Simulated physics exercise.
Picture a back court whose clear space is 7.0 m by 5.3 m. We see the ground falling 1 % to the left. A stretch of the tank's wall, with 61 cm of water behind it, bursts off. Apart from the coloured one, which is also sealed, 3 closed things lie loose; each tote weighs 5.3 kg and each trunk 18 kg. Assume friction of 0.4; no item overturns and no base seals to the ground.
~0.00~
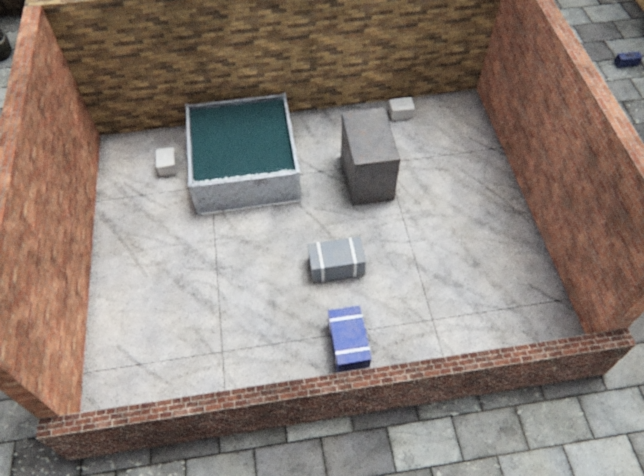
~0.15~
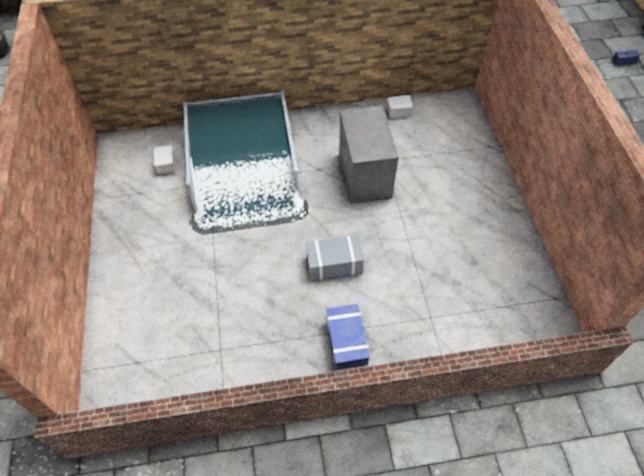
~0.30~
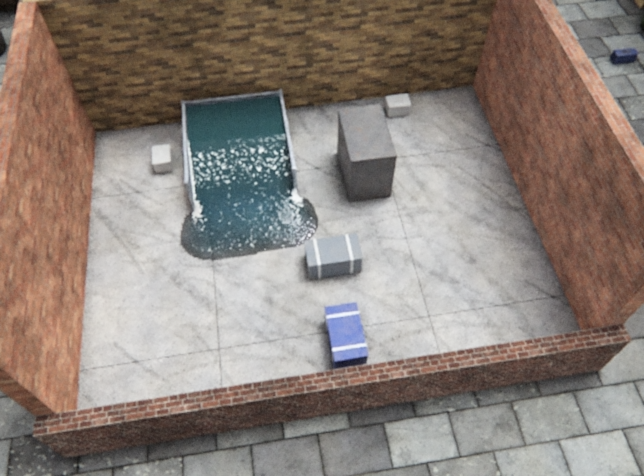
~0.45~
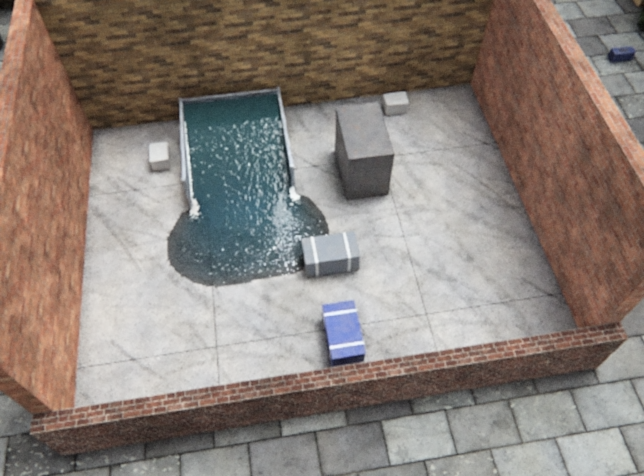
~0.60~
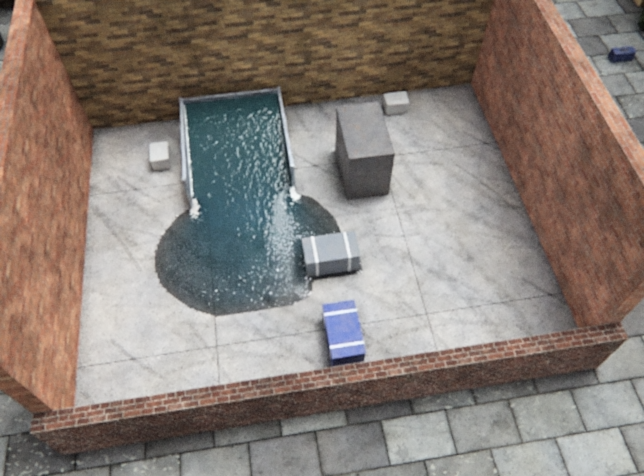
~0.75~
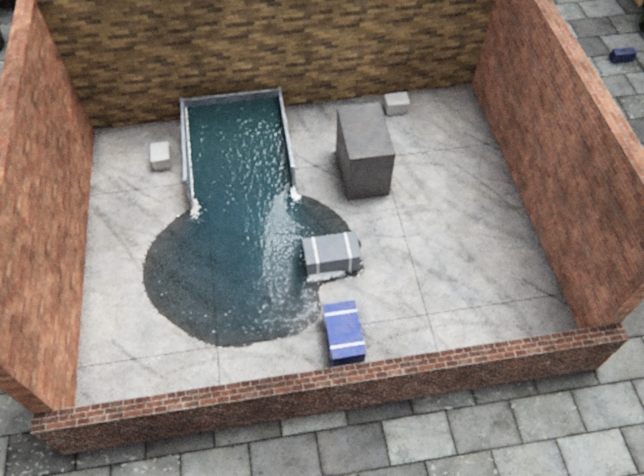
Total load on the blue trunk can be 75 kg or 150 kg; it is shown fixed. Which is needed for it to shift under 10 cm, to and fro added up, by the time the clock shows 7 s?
I expect that only the higher weight holds it.
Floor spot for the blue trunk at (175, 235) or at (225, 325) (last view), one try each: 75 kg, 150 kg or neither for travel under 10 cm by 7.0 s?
At the first place the small mass does it, and at the second you need the bigger mass.
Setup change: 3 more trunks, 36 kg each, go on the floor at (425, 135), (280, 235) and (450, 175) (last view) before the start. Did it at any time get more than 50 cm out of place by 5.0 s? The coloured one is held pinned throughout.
One after another they come out within the mark, beyond the mark, within the mark.
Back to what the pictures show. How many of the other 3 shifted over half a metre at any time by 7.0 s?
2 in all.
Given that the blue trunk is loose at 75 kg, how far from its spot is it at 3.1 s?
Around 40 centimetres out of place.
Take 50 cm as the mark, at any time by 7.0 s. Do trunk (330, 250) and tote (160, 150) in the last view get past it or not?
The first is over the limit and the second is over the limit.
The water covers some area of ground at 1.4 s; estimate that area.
I'd put it close to 15 m2.
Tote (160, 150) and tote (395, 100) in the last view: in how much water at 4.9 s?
About 3 and 0 cm.
After 1.4 s the blue trunk would be 1 cm from its start with 75 kg and 0 cm from its start with 150 kg; 4 cm of water round it then.
After 3.1 s the blue trunk would be 37 cm from its start with 75 kg and 0 cm from its start with 150 kg; 12 cm of water round it then.
After 4.9 s the blue trunk would be 42 cm from its start with 75 kg and 0 cm from its start with 150 kg; 5 cm of water round it then.
After 7.0 s the blue trunk would be 42 cm from its start with 75 kg and 0 cm from its start with 150 kg; 4 cm of water round it then.
